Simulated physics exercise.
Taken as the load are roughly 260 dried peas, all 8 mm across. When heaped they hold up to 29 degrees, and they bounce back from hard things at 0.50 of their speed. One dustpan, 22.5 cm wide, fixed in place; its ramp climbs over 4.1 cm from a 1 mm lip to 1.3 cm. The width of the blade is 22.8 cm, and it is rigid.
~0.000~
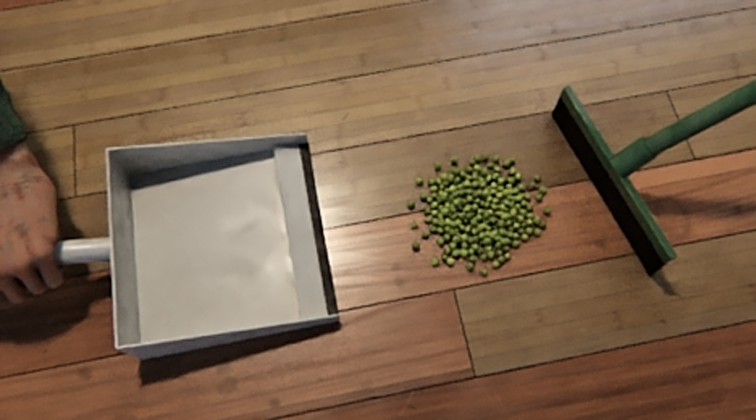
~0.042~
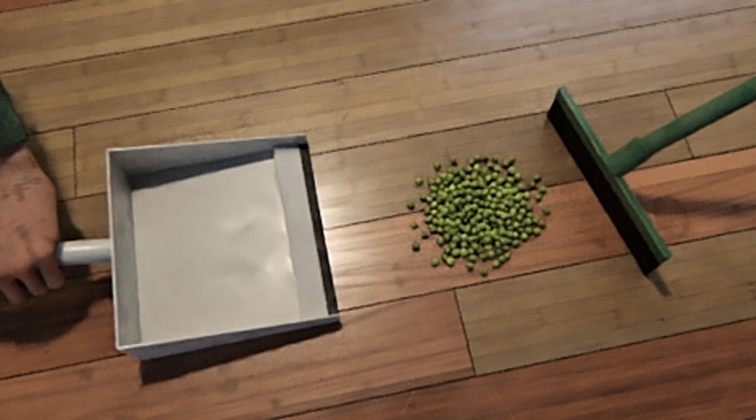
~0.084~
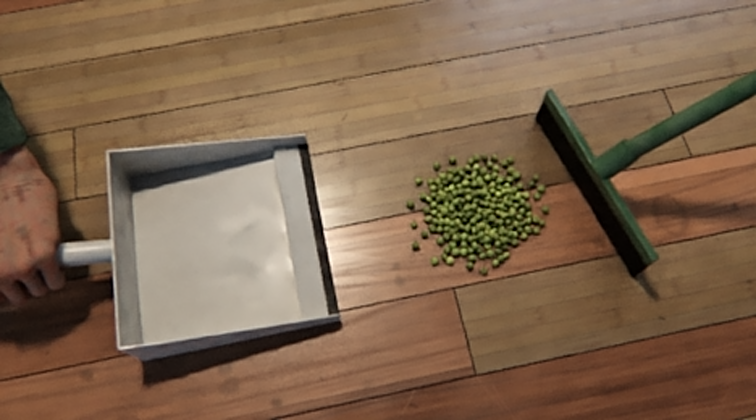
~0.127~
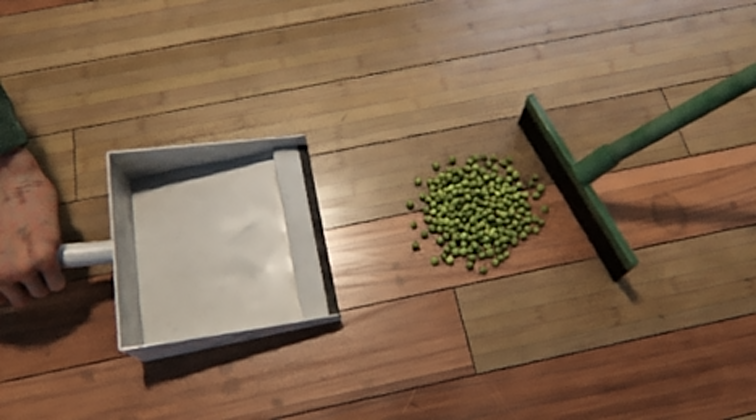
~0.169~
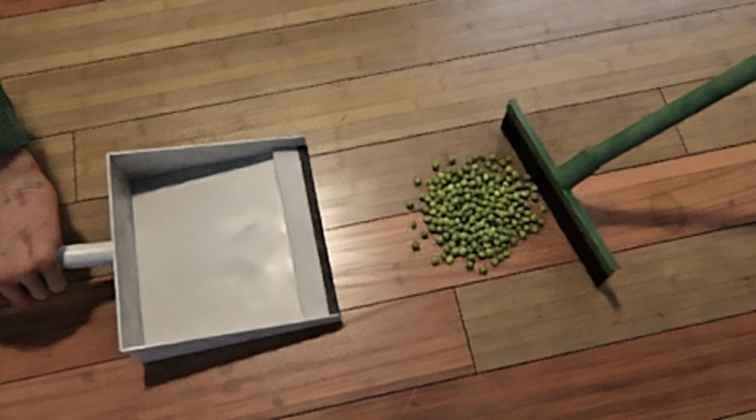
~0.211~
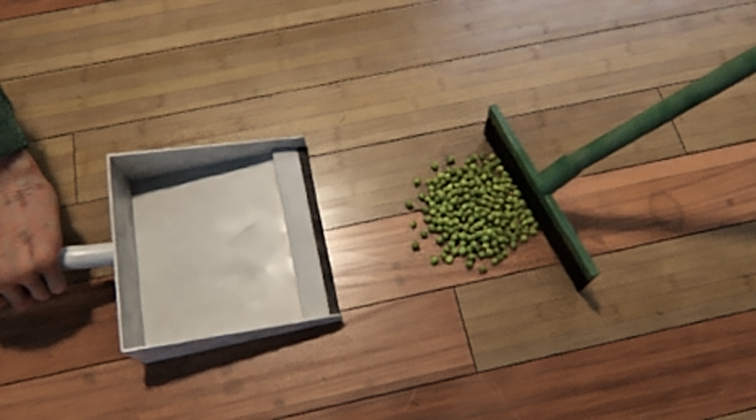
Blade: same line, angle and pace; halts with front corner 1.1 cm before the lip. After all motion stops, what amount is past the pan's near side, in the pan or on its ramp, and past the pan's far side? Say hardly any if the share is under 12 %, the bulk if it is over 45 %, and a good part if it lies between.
Outcome: Near side: It gets a decent chunk; pan: It gets a decent chunk; far side: It gets a trickle.
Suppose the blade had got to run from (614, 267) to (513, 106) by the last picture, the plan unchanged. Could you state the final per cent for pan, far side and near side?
Pan 30; far 0; near 20.
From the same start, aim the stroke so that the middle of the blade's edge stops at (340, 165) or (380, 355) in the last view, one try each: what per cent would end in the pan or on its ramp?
Roughly 10 % and 15 %.
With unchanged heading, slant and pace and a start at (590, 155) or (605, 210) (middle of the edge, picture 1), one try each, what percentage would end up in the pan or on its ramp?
The two tries give some 20 % and some 30 %.
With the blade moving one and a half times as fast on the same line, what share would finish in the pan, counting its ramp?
In that case some 35 per cent.
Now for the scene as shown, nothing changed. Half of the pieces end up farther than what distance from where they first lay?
It works out to roughly 20 cm.
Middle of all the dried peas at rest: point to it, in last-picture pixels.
Approximately (332, 264) in the last picture.
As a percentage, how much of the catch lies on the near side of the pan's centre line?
Some 70 per cent.
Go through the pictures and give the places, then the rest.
In the first frame, blade from (668, 258) to (566, 94), moved 0.0 cm, 0 of the pieces shifted so far; middle of the pieces at (480, 212); pan at (213, 248).
In the second frame, blade from (663, 257) to (561, 95), moved 0.5 cm, 0 of the pieces shifted so far; middle of the pieces at (480, 212).
In the third frame, blade from (651, 260) to (548, 97), moved 1.9 cm, 0 of the pieces shifted so far; middle of the pieces at (479, 211).
In the fourth frame, blade from (631, 264) to (530, 102), moved 4.1 cm, 0 of the pieces shifted so far; middle of the pieces at (479, 211).
In the fifth frame, blade from (611, 270) to (511, 107), moved 6.3 cm, 3 of the pieces shifted so far; middle of the pieces at (478, 210).
In the sixth frame, blade from (592, 275) to (493, 112), moved 8.5 cm, 50 of the pieces shifted so far; middle of the pieces at (477, 210); pan at (214, 251). Its pace works out near 0.53 m/s, heading 6 degrees towards the viewer's side.
After 0.41 s, middle of the blade 14 cm from the lip; 0 % over the lip, far side 0 %, near side 5 %.
Then, at 0.55 s, middle of the blade 7 cm from the lip; 0 % over the lip, far side 0 %, near side 15 %.
After 0.81 s, middle of the blade 4 cm from the lip; 30 % over the lip, far side 0 %, near side 20 %.
At rest (1.4 s), near side 20 %, pan 30 %, far side 0 %, in front of the lip or behind the blade 50 %.
